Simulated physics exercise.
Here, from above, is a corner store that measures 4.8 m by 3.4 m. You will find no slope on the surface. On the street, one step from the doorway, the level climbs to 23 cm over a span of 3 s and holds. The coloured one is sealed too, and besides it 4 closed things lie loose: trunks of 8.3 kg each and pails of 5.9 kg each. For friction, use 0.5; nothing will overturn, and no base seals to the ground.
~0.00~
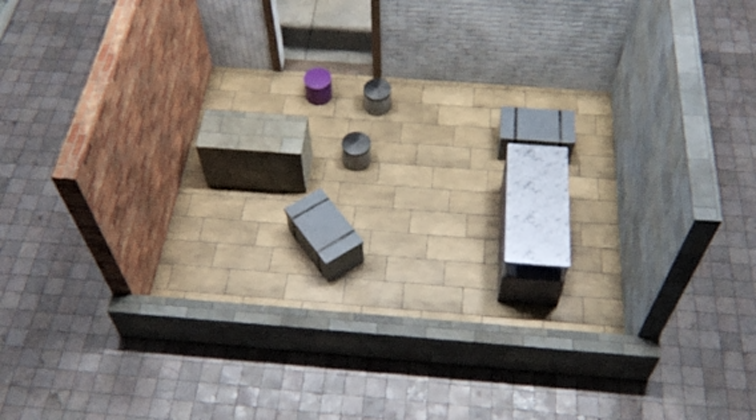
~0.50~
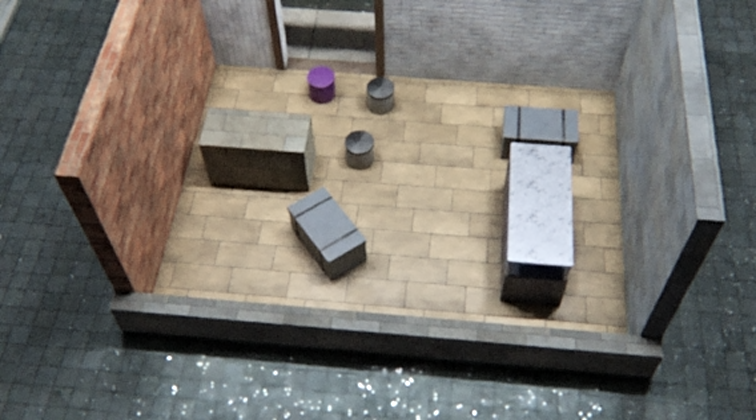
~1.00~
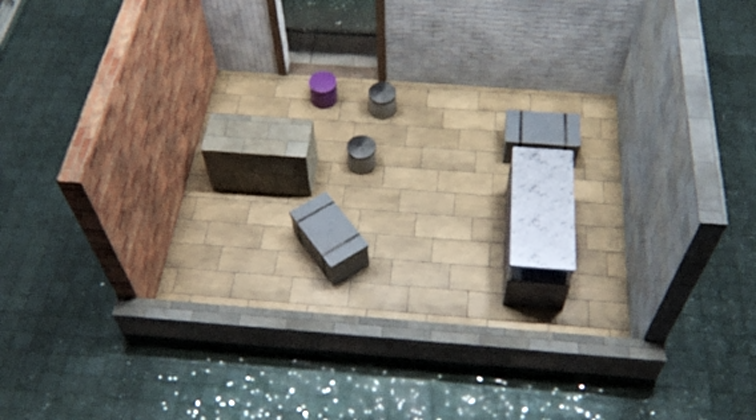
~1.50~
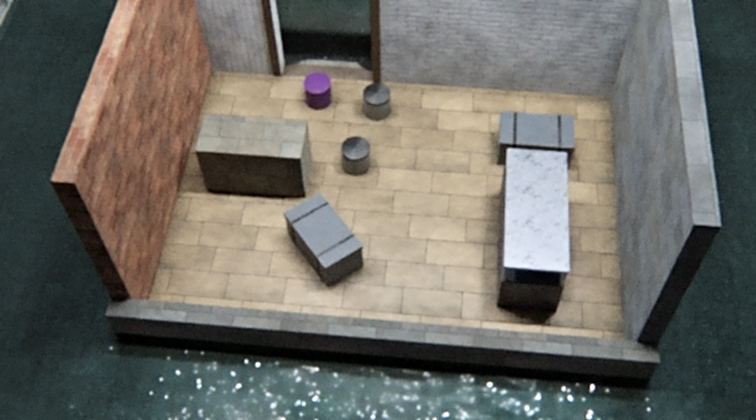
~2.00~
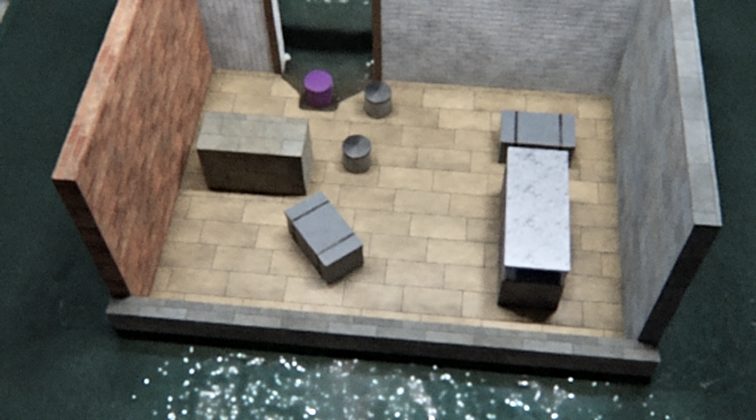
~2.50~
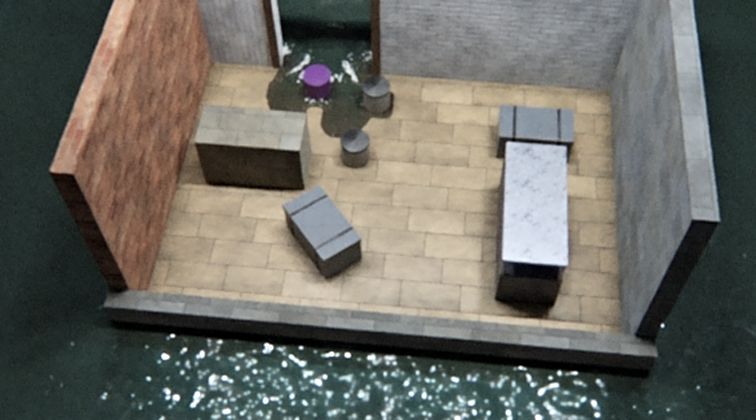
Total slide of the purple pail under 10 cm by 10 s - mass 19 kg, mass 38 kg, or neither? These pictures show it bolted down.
The answer is only the higher mass.
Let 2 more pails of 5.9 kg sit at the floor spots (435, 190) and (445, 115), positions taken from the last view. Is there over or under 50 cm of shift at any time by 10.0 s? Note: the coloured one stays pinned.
In that order: Beyond it, within it.
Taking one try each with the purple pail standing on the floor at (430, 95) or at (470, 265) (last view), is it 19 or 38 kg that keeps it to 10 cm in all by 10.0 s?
Try by try, any option works; any option works.
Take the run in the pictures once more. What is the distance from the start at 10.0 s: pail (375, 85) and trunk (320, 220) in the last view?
In turn: 120 cm, 80 cm.
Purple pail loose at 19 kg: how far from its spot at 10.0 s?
Around 50 centimetres out of place.
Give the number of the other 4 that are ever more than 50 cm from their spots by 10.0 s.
By my tally, 4.
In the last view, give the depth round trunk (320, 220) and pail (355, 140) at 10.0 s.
First about 7 cm, second about 8 cm.
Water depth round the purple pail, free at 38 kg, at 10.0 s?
About 13 cm.
After 3.5 s the purple pail would be 13 cm from its start with 19 kg and 0 cm from its start with 38 kg; 10 cm of water round it then.
After 4.5 s the purple pail would be 35 cm from its start with 19 kg and 0 cm from its start with 38 kg; 9 cm of water round it then.
After 7.0 s the purple pail would be 47 cm from its start with 19 kg and 0 cm from its start with 38 kg; 12 cm of water round it then.
After 10.0 s the purple pail would be 52 cm from its start with 19 kg and 0 cm from its start with 38 kg; 13 cm of water round it then.
